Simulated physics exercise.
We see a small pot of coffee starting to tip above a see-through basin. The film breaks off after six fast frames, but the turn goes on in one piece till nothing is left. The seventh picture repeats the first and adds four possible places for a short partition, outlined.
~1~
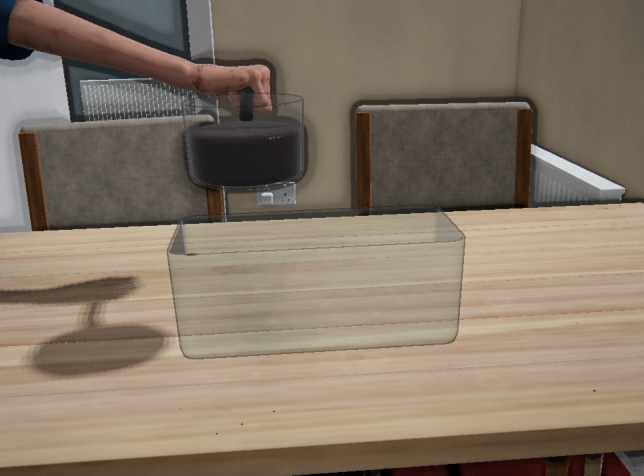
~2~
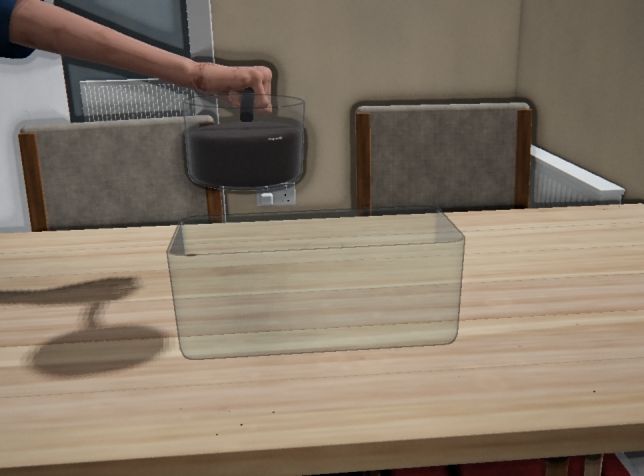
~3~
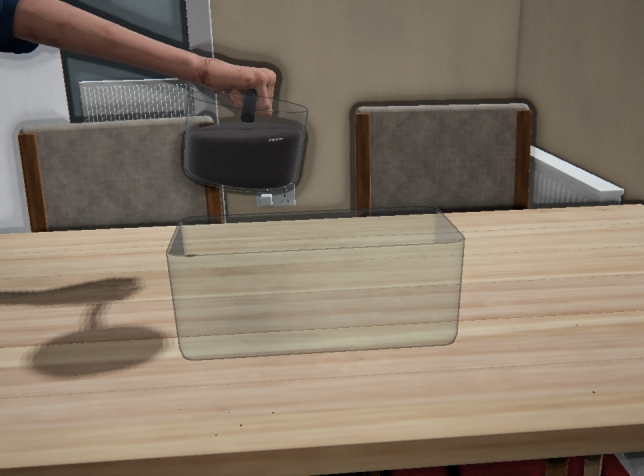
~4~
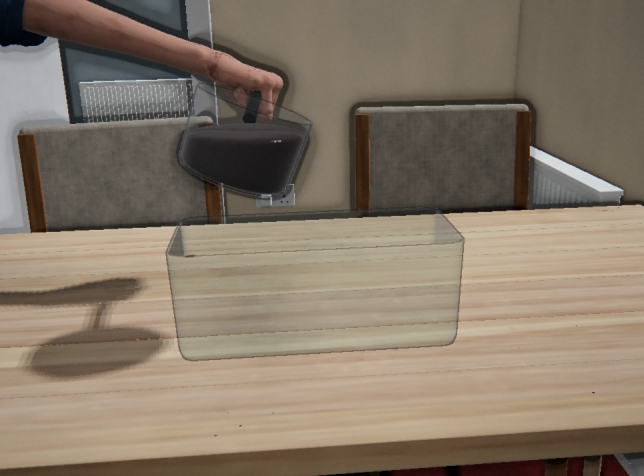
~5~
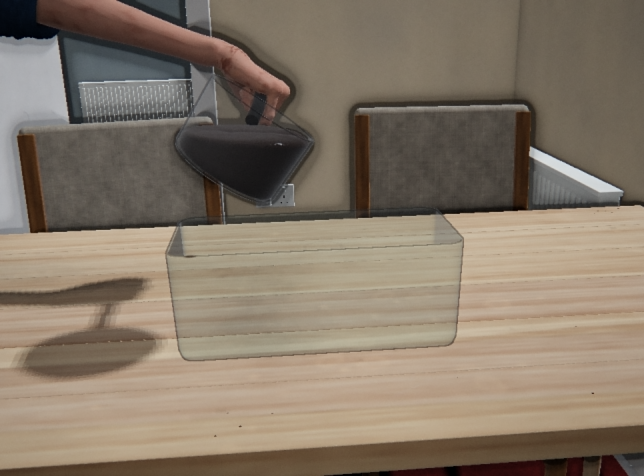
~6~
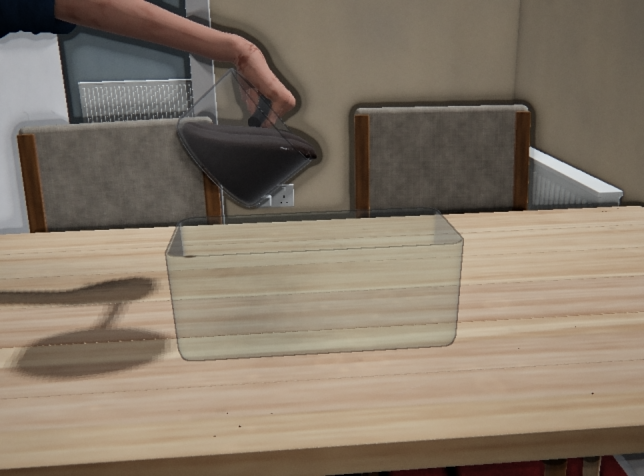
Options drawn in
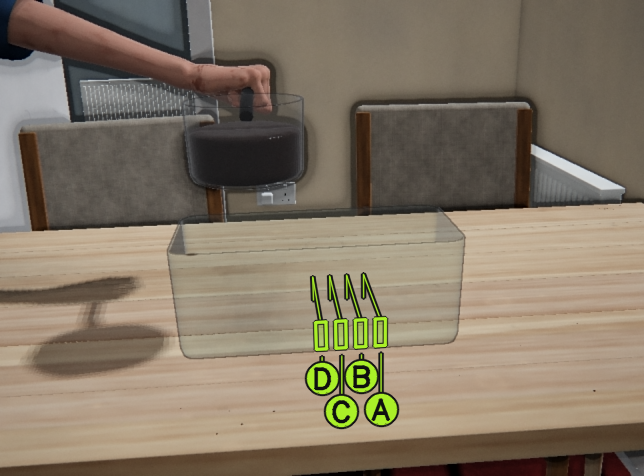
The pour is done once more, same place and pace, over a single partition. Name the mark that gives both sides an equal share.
Place C does it best.
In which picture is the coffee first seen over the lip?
In picture 6.
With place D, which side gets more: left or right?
The right side.
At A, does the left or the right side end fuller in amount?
The left side.
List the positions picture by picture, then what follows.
In the first frame, upright, lip at (300, 97); basin from (181, 356) to (457, 339); nothing has left yet.
In the second frame, tipped about 2°, lip at (302, 100); nothing has left yet.
In the third frame, tipped about 9°, lip at (306, 108); nothing has left yet.
In the fourth frame, tipped about 21°, lip at (310, 121); nothing has left yet.
In the fifth frame, tipped about 35°, lip at (312, 139); nothing has left yet.
In the sixth frame, tipped about 51°, lip at (309, 157); coffee is over the lip, down to (309, 157).
In lime, A at (381, 353); B at (361, 354); C at (341, 355); D at (322, 356).
For place A, about 83 % ends left of the wall and 14 % right of it; 4 % is lost outside.
For place B, about 71 % ends left of the wall and 27 % right of it; 3 % is lost outside.
For place C, about 48 % ends left of the wall and 51 % right of it.
For place D, about 19 % ends left of the wall and 80 % right of it.
